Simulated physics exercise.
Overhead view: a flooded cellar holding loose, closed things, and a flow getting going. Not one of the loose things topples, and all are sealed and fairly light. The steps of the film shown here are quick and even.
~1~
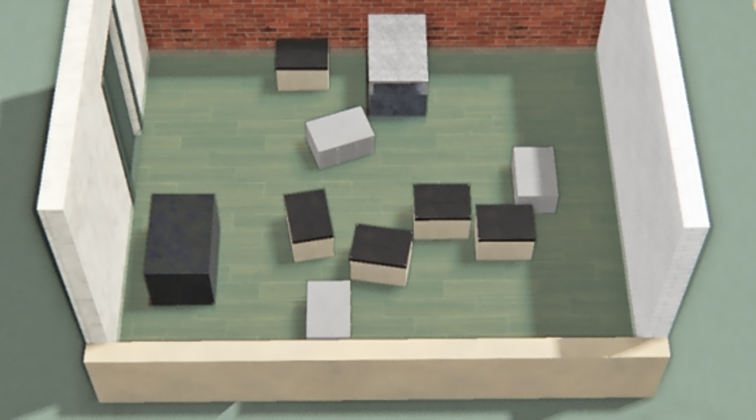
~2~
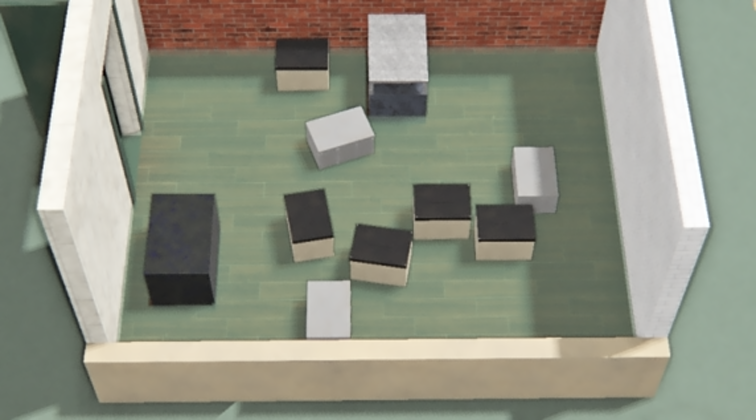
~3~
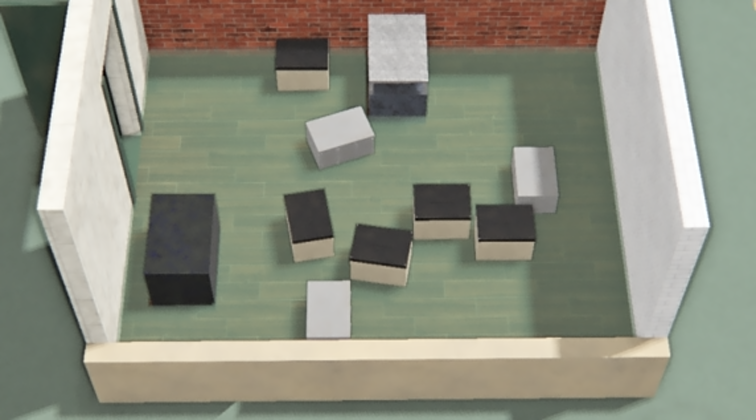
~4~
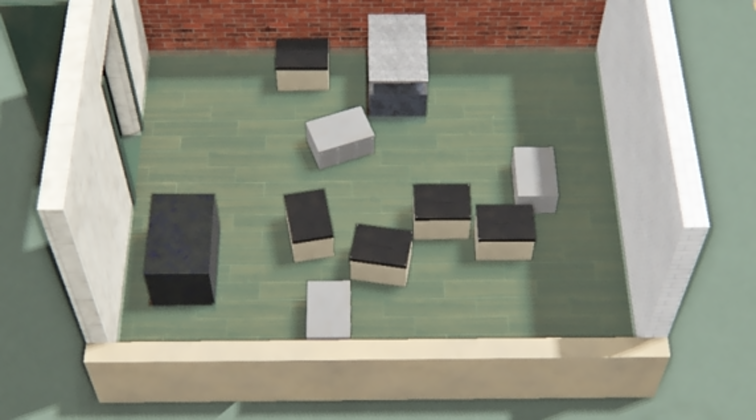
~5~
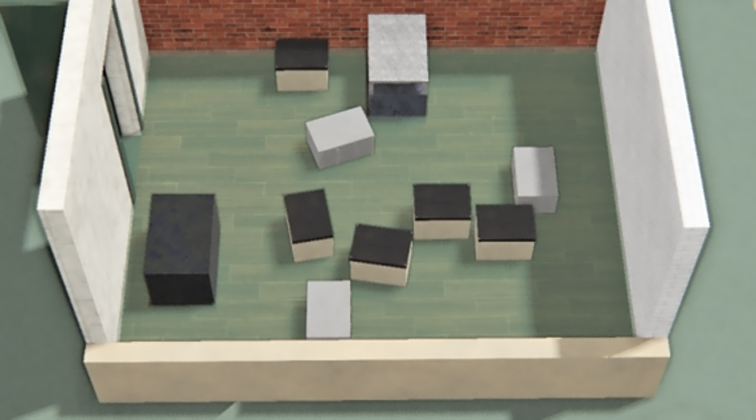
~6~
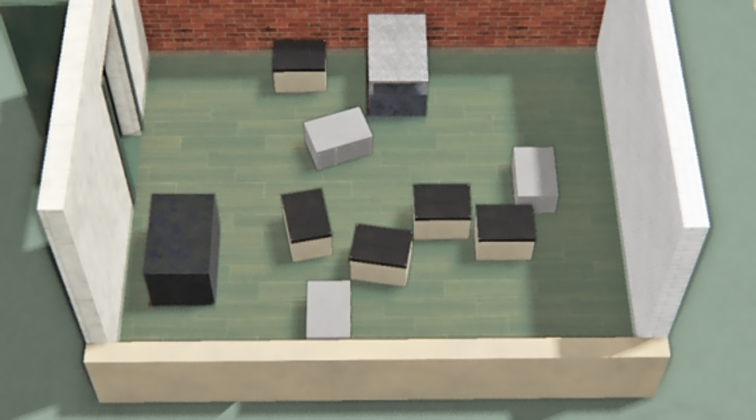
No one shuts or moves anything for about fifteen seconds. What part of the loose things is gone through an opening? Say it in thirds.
Stays below one third.
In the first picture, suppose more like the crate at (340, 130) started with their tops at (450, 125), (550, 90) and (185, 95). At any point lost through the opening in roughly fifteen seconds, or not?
In order, the first is never leaving, the second never leaving, the third escaping.
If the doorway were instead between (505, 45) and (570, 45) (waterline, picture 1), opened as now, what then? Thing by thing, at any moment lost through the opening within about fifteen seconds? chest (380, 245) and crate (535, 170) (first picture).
In the order given, the first is never lost and the second lost.
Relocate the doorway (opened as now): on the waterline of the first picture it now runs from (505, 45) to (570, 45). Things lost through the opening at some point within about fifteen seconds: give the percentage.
Result: 10 per cent.
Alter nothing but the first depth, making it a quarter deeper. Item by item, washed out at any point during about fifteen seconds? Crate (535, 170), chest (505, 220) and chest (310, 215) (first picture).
In order, held back, held back and flushed away.
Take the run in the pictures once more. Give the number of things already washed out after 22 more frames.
The total is 0.
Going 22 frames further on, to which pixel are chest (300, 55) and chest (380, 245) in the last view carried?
The first should be around (220, 53) and the second around (305, 225).
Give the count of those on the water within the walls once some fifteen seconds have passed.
My count is 7.
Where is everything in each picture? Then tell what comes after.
In the first picture, a chest at (302, 53) floats; a chest at (308, 215) floats; 0 of 8 have shifted.
In the second picture, a chest at (302, 53), afloat; a chest at (308, 215), afloat; 0 of 8 have shifted.
In the third picture, a chest at (302, 53), afloat; a chest at (308, 215), afloat; 0 of 8 have shifted.
In the fourth picture, a chest at (302, 53) floats; a chest at (308, 215), afloat; 0 of 8 have shifted.
In the fifth picture, a chest at (302, 53) floats; a chest at (308, 215), afloat; 0 of 8 have shifted.
In the sixth picture, a chest at (299, 54) floats, close to its start; a chest at (306, 214), afloat; 0 of 8 have shifted.
A moment on, 0 of 8 are out; 8 afloat.
Next, 0 of 8 are out; 8 afloat.
Later, 0 of 8 are out; 8 afloat.
In the end, 1 of 8 are out; 7 afloat.
